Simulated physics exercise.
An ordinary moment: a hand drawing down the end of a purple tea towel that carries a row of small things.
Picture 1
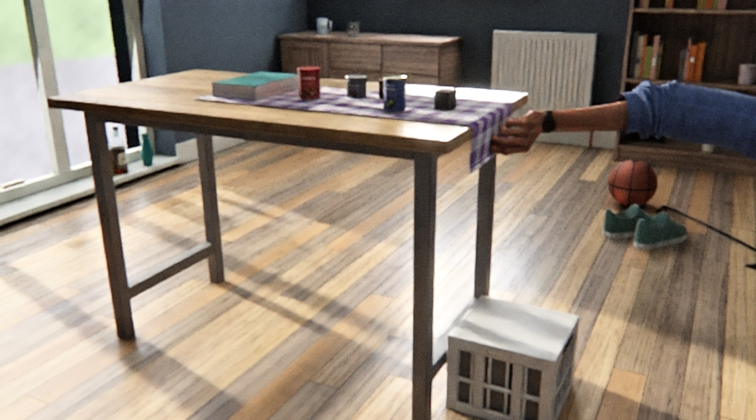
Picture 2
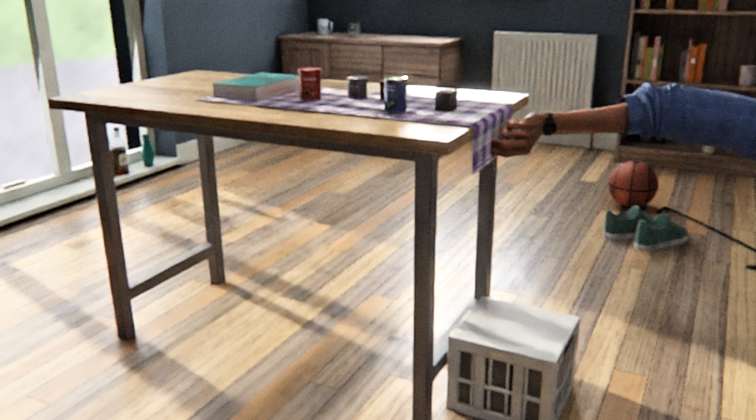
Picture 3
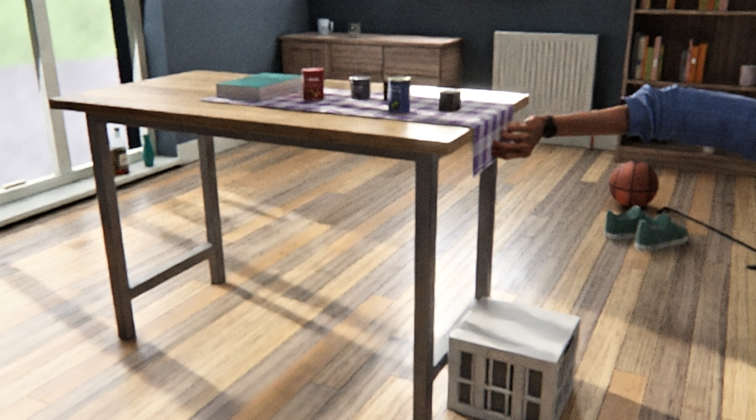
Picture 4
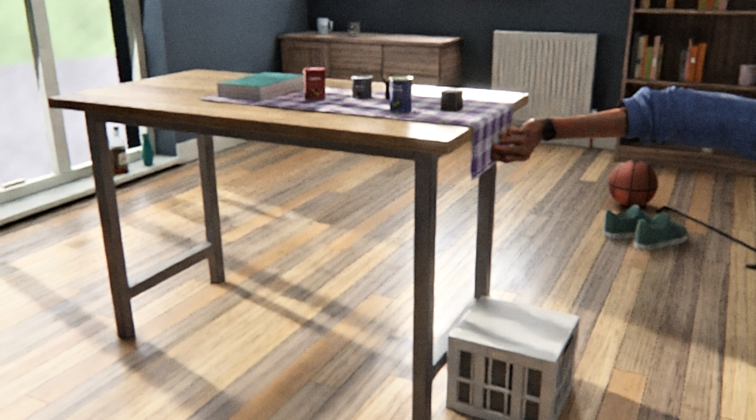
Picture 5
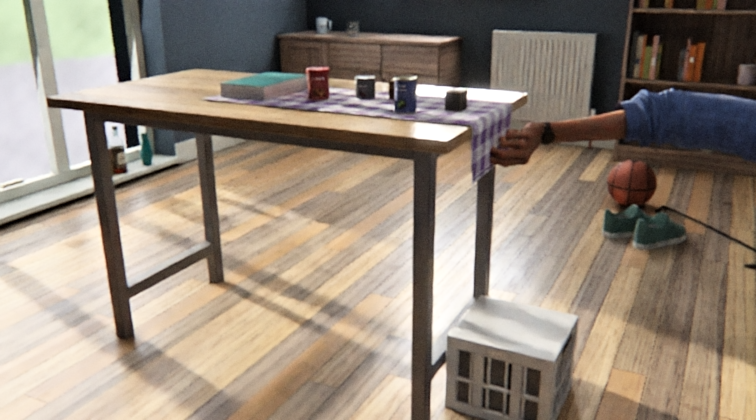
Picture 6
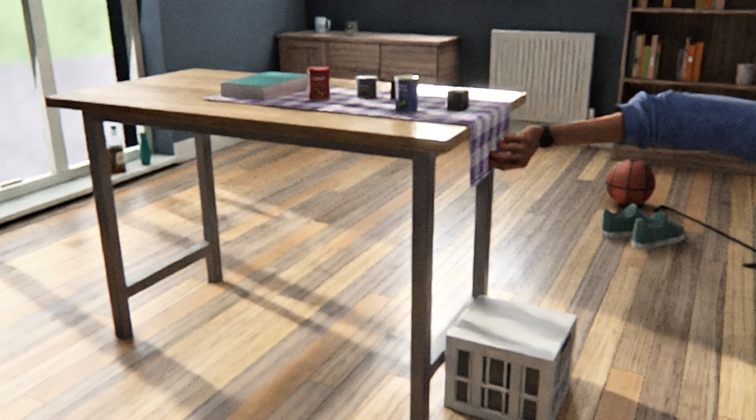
A hand in a blue sleeve and dark watch slowly draws down the end of a purple checked cloth at the right edge of a wooden table, seen from slightly above in a sunlit room. On the cloth sit a red can, dark pots and a blue can, beside a teal book. They all shift slightly rightward with the cloth while the view stays nearly still.
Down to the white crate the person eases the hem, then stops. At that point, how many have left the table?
Four objects go.
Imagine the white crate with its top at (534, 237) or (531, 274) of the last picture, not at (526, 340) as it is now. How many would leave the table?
The numbers are 1 and 2.
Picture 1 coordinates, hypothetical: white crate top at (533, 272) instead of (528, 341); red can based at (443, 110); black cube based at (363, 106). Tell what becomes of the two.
The red can? Lost. The black cube? Safe.
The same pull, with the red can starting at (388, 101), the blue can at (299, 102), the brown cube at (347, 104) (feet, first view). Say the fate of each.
The red can ends up off, the blue can stays put, the brown cube ends up off.
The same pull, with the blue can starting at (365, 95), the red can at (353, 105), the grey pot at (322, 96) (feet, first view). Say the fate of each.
First the blue can, which is lost, then the red can, which is lost, and finally the grey pot, which is kept.
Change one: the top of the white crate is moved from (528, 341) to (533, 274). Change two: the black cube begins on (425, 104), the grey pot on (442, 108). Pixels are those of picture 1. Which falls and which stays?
So the black cube leaves, and the grey pot leaves.
Soon after, hem near (489, 277); black cube, blue can and brown cube gone.
After that, hem on the crate; black cube, blue can, brown cube and grey pot gone.
In the end, hem on the crate; black cube, blue can, brown cube and grey pot gone. Over the edge go four.
